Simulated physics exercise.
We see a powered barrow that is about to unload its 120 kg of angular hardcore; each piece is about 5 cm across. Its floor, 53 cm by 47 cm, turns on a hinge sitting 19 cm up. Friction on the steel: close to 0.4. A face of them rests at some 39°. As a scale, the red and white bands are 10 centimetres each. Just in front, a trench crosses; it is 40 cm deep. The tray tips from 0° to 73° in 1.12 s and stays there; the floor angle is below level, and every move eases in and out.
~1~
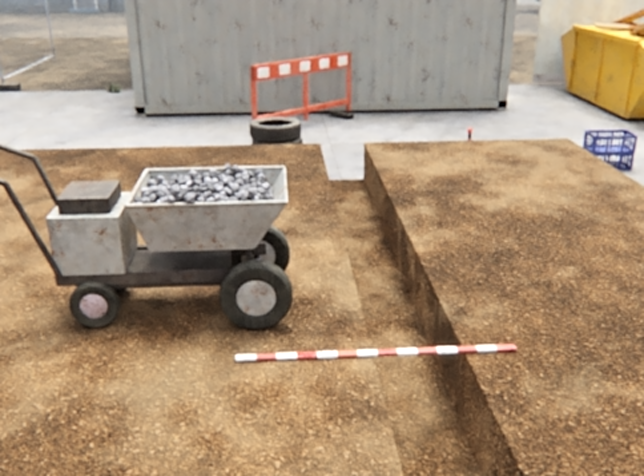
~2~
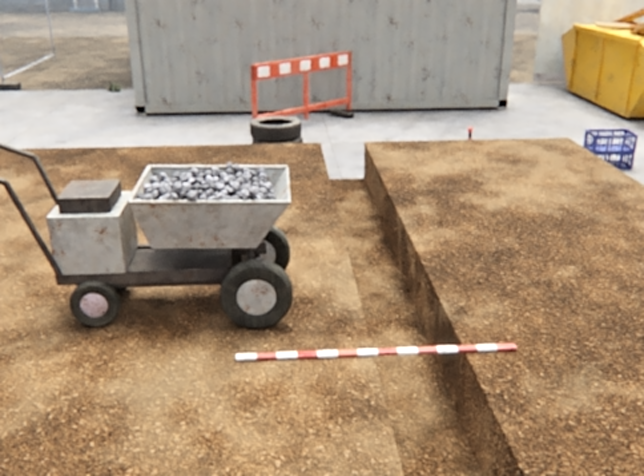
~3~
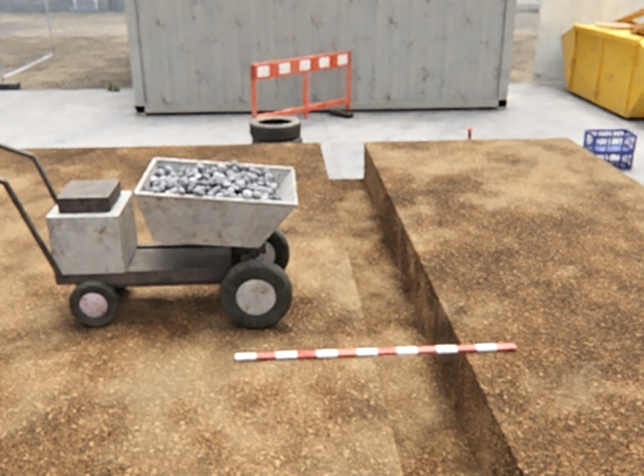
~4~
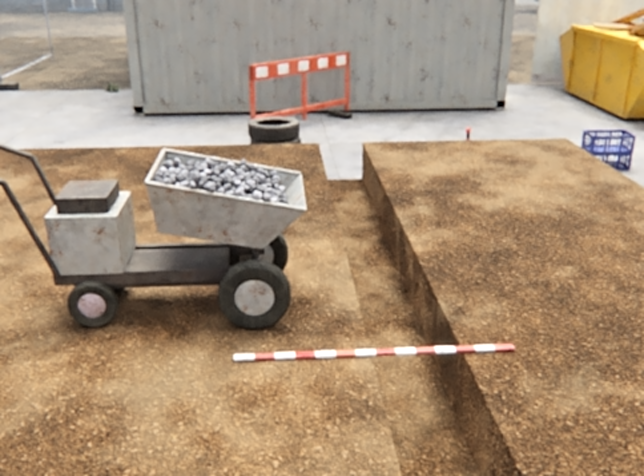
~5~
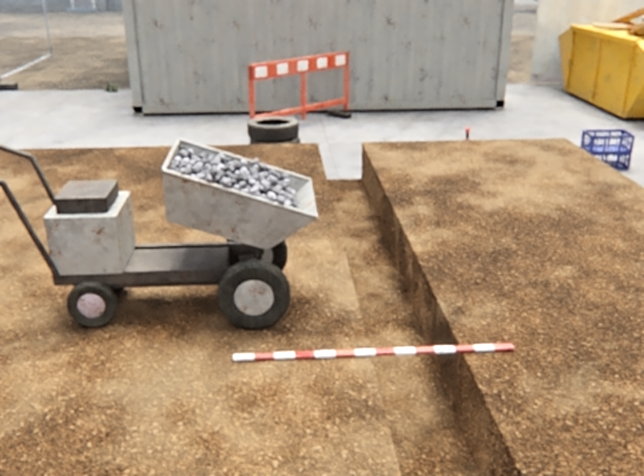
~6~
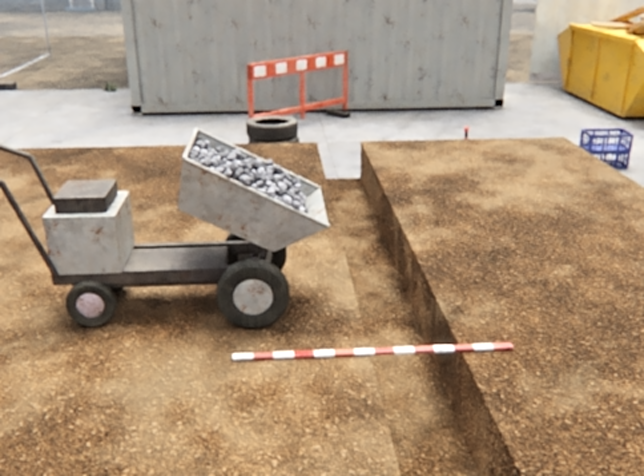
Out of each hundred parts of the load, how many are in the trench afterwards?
About 86 out of 100.
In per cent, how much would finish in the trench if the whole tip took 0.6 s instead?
I'd put it at some 90 in a hundred.
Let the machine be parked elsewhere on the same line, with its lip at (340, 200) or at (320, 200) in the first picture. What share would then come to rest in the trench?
Estimates: 65 % then 80 %.
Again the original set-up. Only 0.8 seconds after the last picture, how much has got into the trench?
About 35 per cent by then.
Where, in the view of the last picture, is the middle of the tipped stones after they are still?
About (393, 347).
Then, 0.4 s after the last picture the floor is at 62°, 99 % in the tray, 1 % short of the trench; the foremost stones are at (363, 256).
Then, 0.8 s after the last picture the floor is at 73°, 66 % in the tray, 34 % in the trench; the foremost stones are at (430, 356).
Then, 1.1 s after the last picture the floor is at 73°, 39 % in the tray, 61 % in the trench; the foremost stones are at (430, 346).
Then, 3.0 s after the last picture the floor is at 73°, 14 % in the tray, 86 % in the trench; the foremost stones are at (430, 344).
